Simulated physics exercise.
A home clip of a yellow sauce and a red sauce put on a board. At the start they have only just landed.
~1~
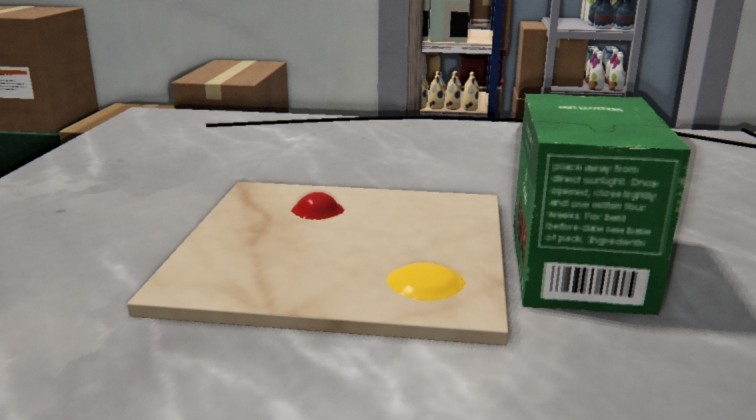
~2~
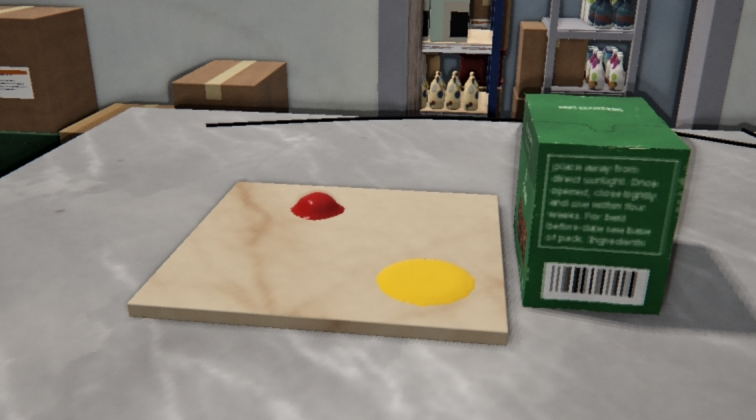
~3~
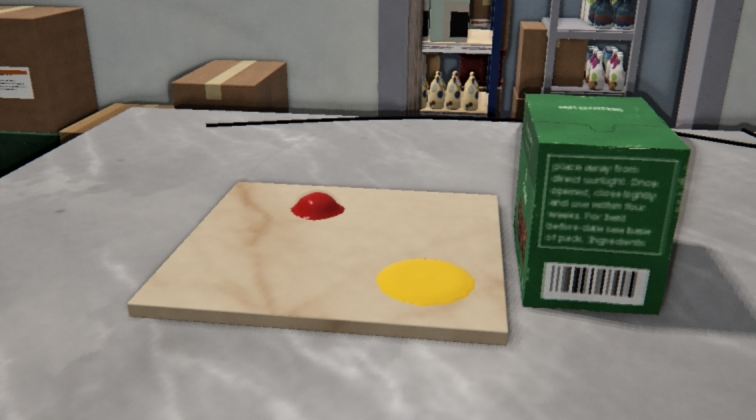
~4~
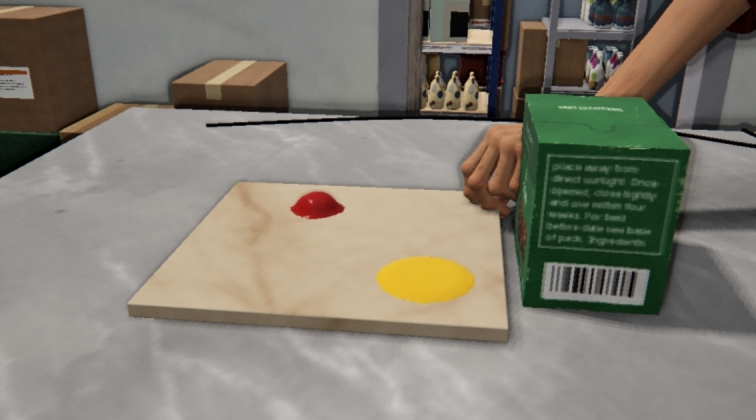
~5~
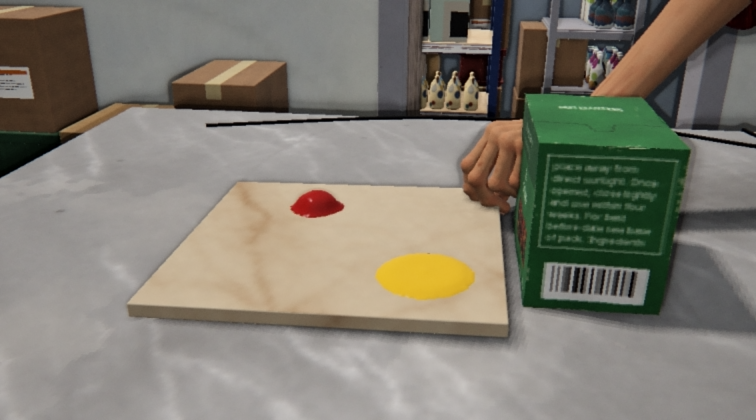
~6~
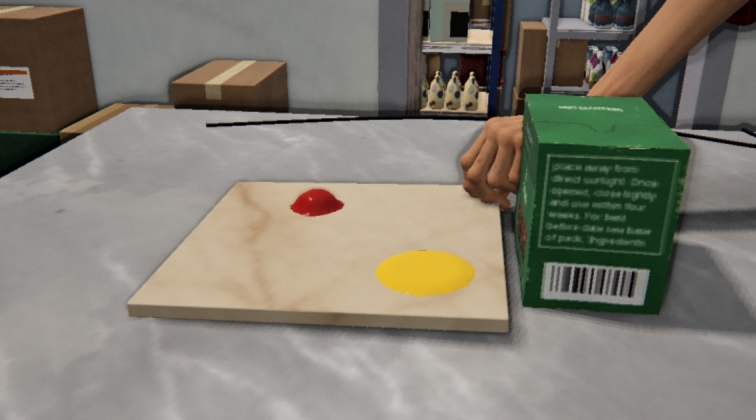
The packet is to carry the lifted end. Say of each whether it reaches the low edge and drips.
The yellow sauce keeps clear of the edge; the red sauce keeps clear of the edge.
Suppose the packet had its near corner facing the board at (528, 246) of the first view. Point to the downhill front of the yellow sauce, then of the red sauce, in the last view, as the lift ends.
About (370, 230) and (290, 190).
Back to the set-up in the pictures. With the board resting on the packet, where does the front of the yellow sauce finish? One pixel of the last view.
Near (264, 202).
Next, slope about 32°; the yellow sauce has crept a little; the red sauce has not moved.
After that, the yellow sauce has crept down a long way; the red sauce has not moved.
Finally, slope about 32°; the yellow sauce has crept down a long way; the red sauce has not moved.
